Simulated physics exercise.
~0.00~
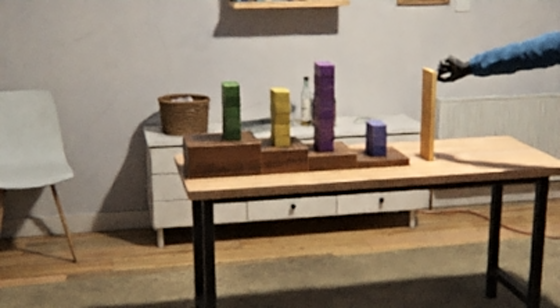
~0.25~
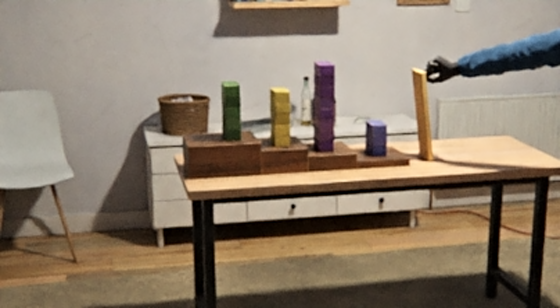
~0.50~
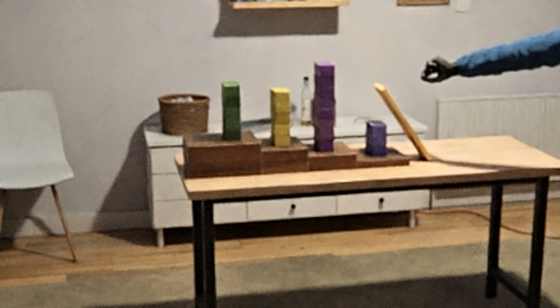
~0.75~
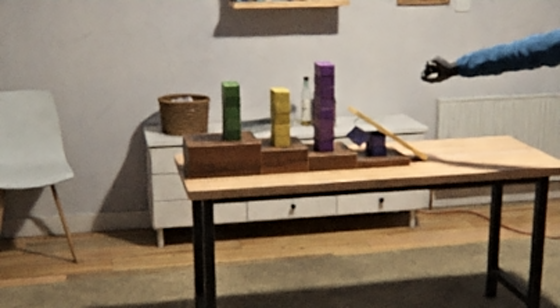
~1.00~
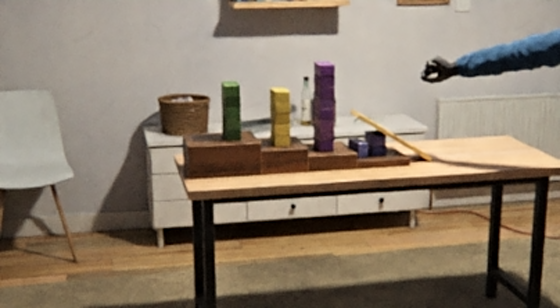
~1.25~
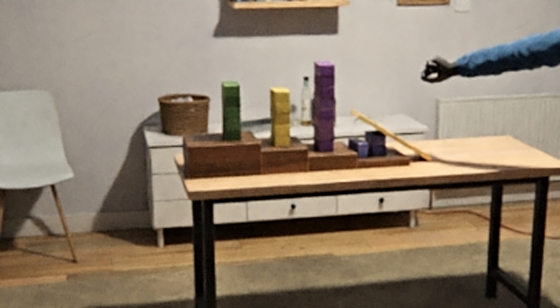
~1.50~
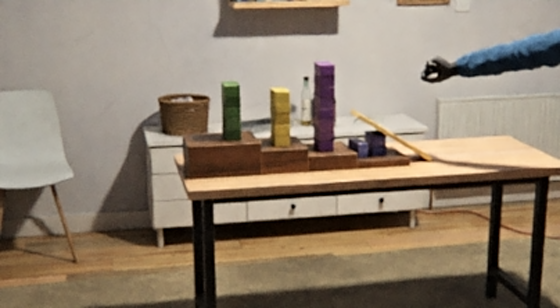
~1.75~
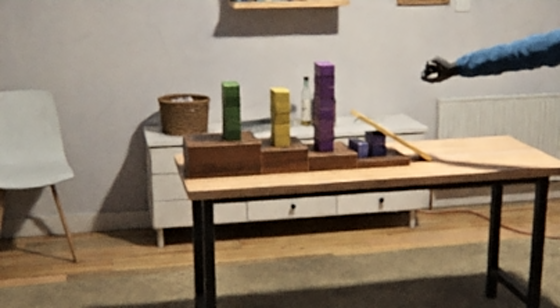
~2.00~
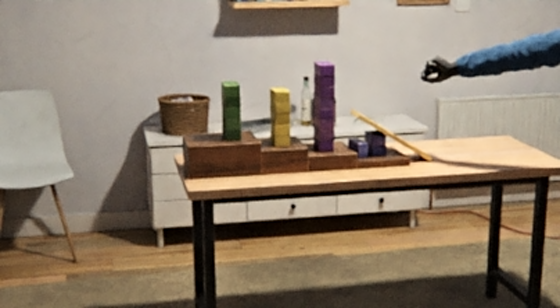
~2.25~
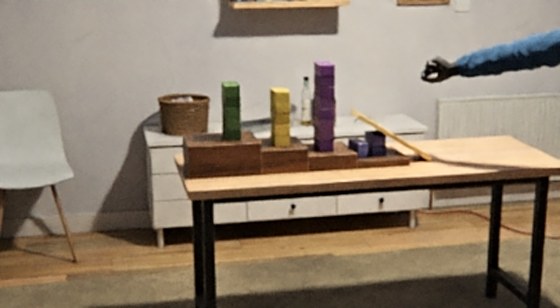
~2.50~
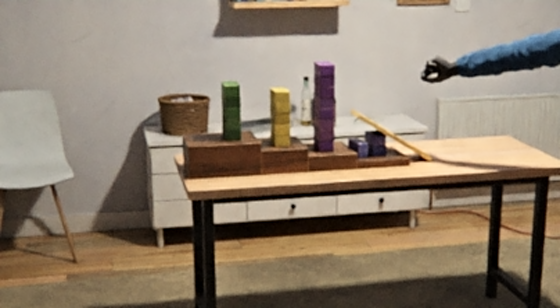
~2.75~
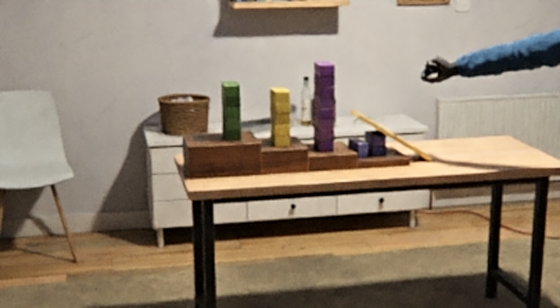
A blue-sleeved arm tipped an upright wooden board leftward on a table, and it fell against the short blue pile, knocking the top block onto its side. The board stayed leaning there, while the purple, yellow and green piles stood untouched.
